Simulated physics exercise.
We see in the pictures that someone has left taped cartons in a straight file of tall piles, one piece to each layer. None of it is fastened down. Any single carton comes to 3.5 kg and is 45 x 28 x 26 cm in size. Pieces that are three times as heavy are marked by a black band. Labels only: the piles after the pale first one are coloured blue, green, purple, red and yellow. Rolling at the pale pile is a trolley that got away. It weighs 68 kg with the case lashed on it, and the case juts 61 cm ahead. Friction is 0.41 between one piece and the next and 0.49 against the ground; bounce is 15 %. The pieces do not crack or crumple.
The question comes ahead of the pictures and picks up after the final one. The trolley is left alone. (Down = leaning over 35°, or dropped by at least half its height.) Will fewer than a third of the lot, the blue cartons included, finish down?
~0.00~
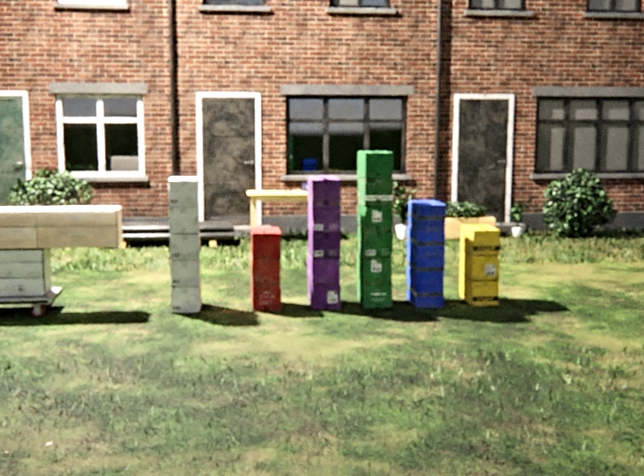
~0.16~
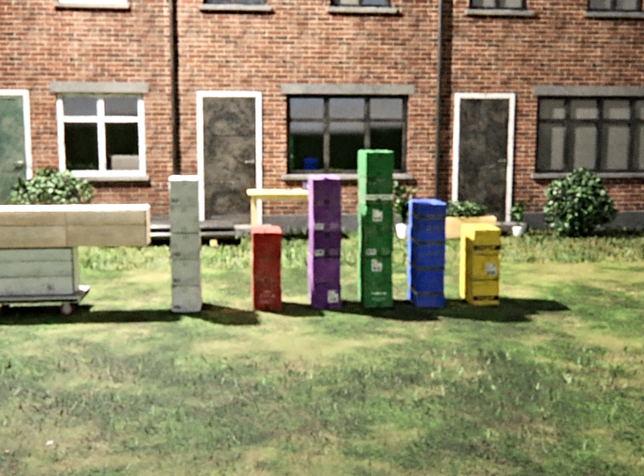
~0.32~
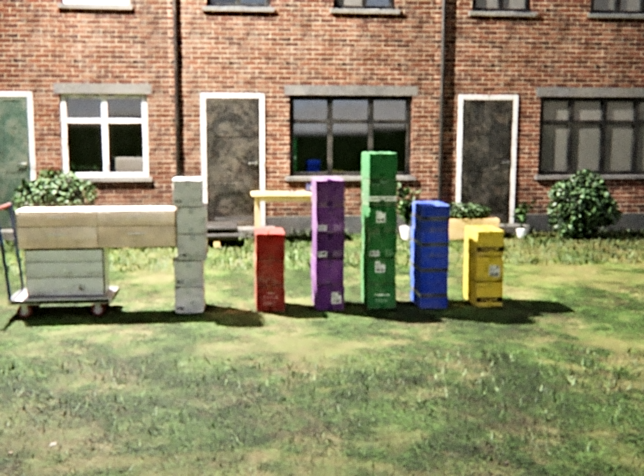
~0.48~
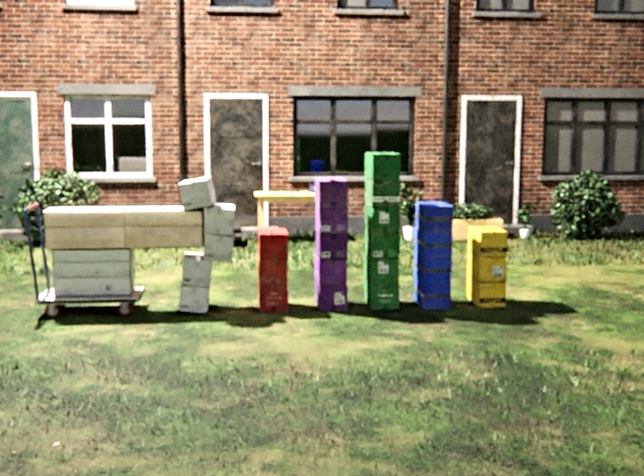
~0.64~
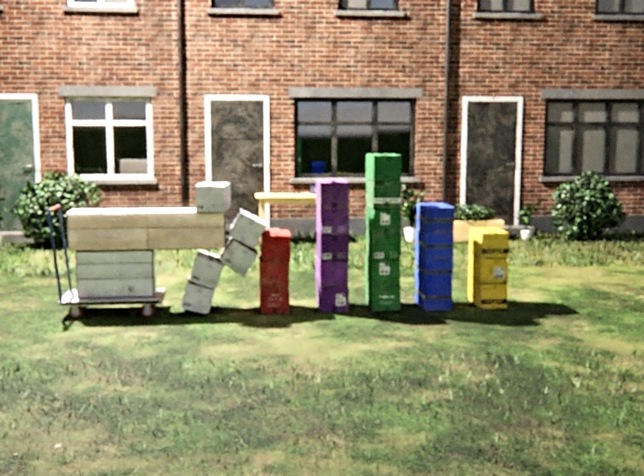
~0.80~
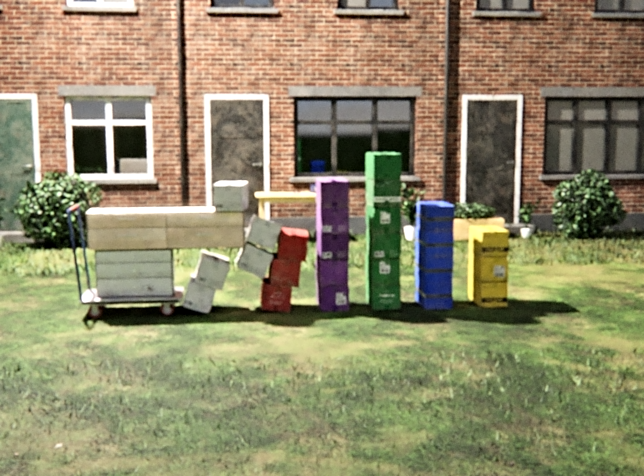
Yes.
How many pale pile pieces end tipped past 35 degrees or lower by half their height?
2 pieces.
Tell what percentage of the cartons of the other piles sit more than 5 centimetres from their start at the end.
60 in a hundred end up shifted.
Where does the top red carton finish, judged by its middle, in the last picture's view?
Last frame, centre at roughly (325, 267).
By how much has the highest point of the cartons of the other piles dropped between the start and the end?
I make it close to 25 cm.
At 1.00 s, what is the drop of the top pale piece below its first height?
0 cm.
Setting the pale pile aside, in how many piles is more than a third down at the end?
That would be 1 of them.
By 1.00 s, 2 of the pale pile down; none of the 4 blue cartons down (0 of 21 in all colours); top blue carton unmoved; top red carton tilted 8°.
By 1.38 s, 2 of the pale pile down; none of the 4 blue cartons down (1 of 21 in all colours); top blue carton unmoved; top red carton tilted 11°, 11 cm lower.
By 2.20 s, 2 of the pale pile down; none of the 4 blue cartons down (2 of 21 in all colours); top blue carton moved 6 cm; top purple carton tilted 23°.
When it is over (3.6 s), 2 of the pale pile down; none of the 4 blue cartons down (3 of 21 in all colours); top blue carton moved 7 cm; top green carton upside down. That is 0 per cent. In pixels of the last frame, middles, top blue carton near (442, 216), top green carton near (474, 217).
